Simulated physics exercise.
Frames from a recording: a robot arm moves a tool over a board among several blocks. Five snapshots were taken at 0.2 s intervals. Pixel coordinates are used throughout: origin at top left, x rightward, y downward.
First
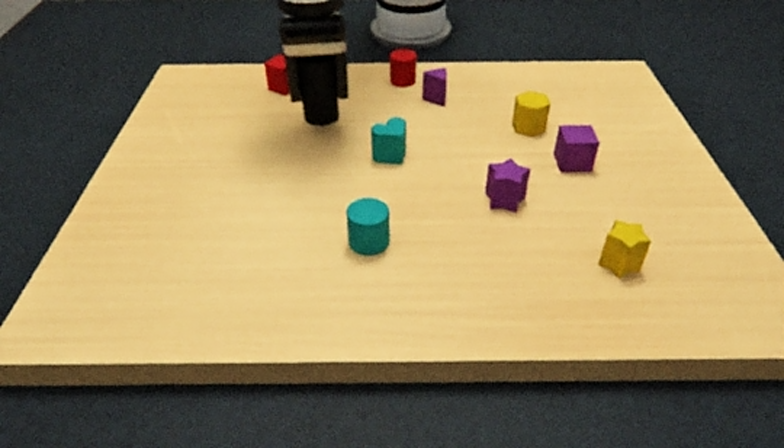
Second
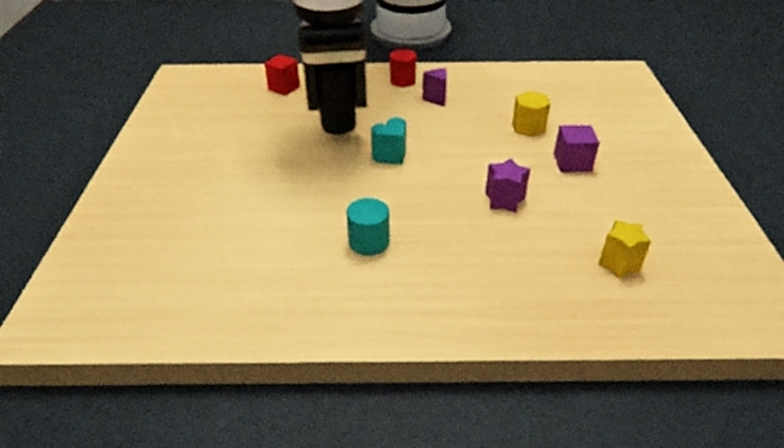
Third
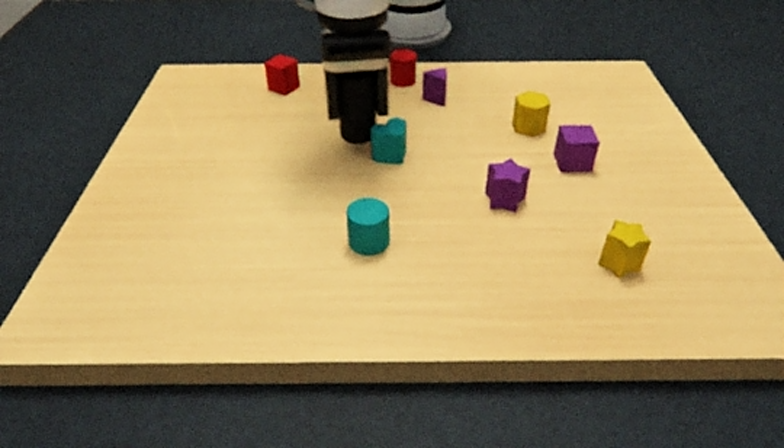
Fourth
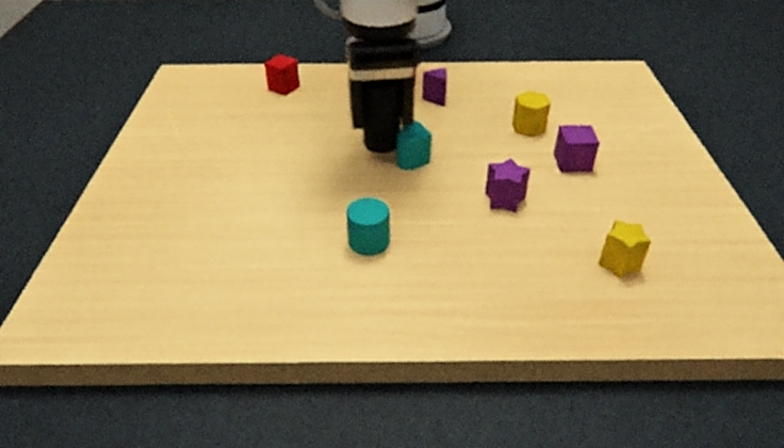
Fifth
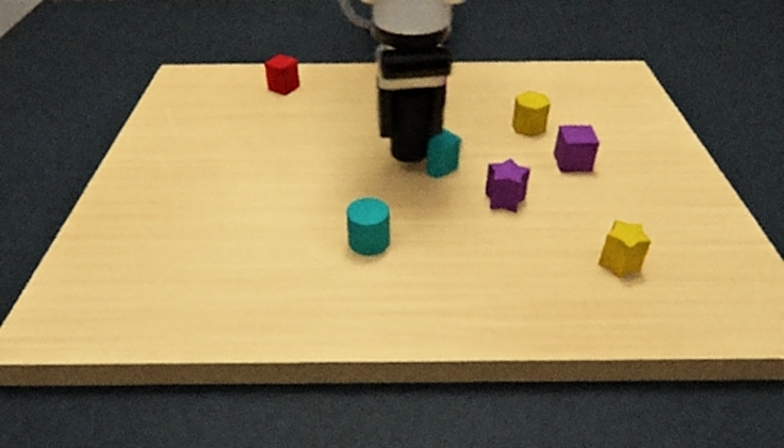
A pale wooden board lies on a dark surface, seen from above its near edge by a still camera. A red cube, a red cylinder and a purple triangular block sit toward the back, a turquoise heart and cylinder near the middle, and yellow and purple blocks on the right. The black-tipped robot arm moves right and slightly nearer, then pushes the turquoise heart a short way rightward toward the purple star.
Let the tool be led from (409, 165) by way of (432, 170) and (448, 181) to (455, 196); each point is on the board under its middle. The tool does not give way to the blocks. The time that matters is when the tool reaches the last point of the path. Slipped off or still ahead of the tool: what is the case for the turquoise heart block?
It falls back or aside.
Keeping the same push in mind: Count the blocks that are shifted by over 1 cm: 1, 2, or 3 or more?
One block shifts.
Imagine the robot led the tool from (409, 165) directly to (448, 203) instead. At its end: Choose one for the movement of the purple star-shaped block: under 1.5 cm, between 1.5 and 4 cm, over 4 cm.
It goes hardly anywhere, under 1.5 cm.
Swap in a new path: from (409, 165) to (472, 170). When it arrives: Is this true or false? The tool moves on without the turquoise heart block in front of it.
The statement is incorrect.
On the path given first. Halfway along, tool (443, 162); turquoise heart block (477, 145).
At the end, tool (456, 183); turquoise heart block (483, 147), turned 25° anticlockwise; purple star-shaped block unmoved.
